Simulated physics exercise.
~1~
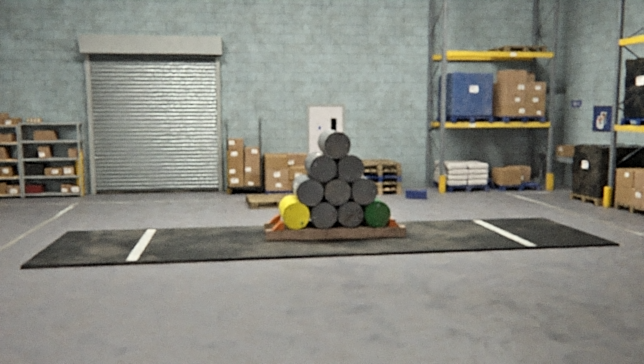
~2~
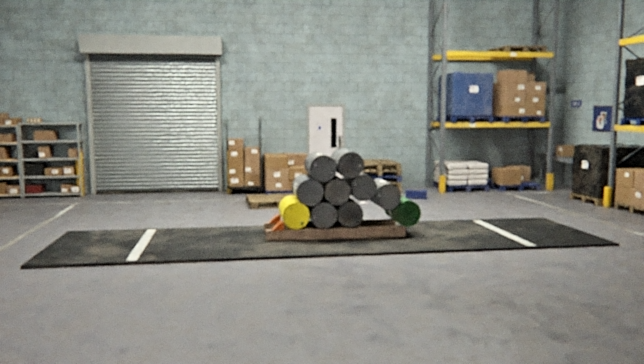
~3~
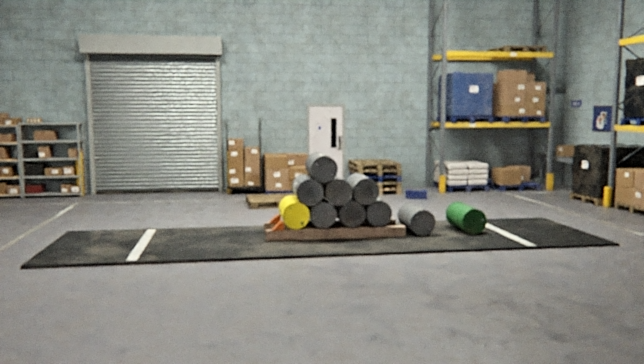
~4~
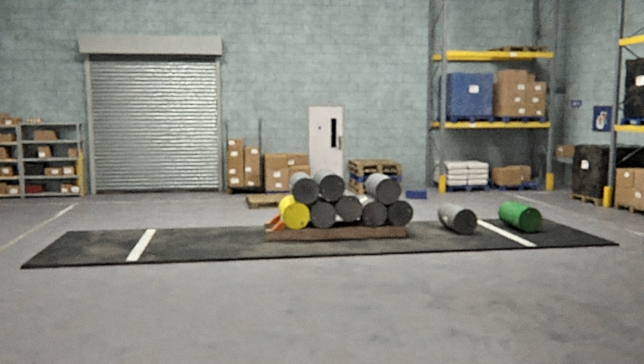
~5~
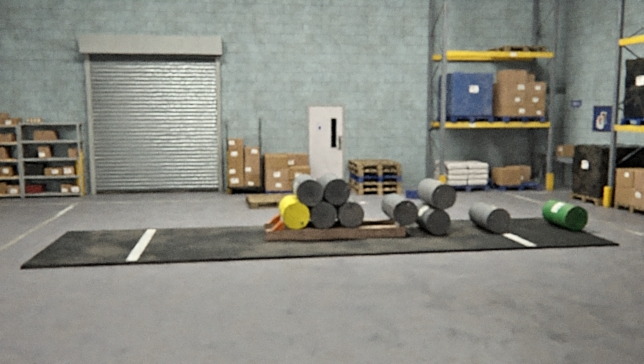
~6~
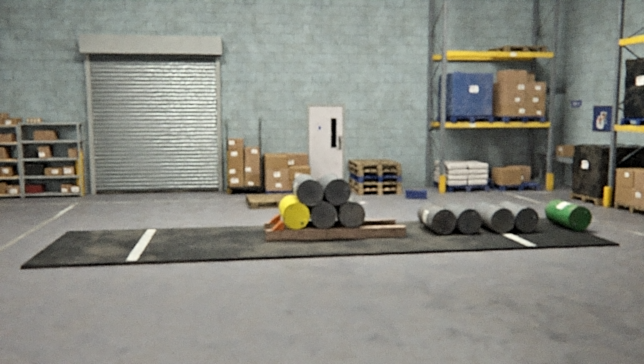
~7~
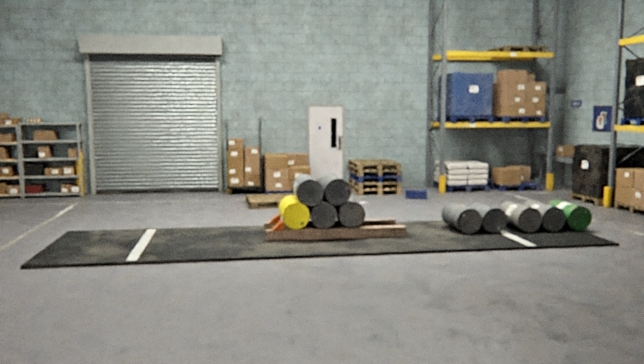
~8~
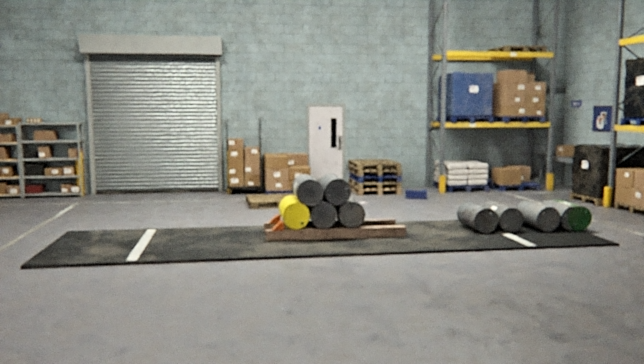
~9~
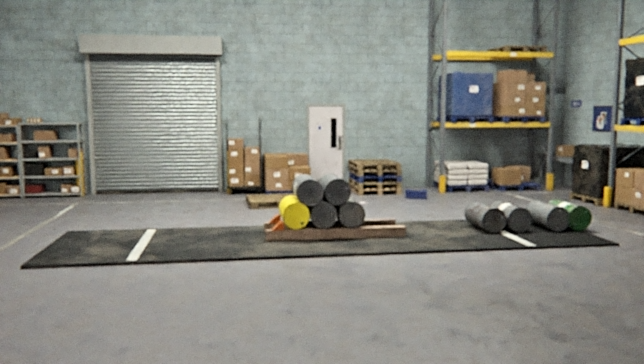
In a warehouse, a pyramid of drums slumped to the right, and the green one rolled off past the right white line with several grey ones following, ending bunched together at that side while yellow stayed put in the small stack left behind.
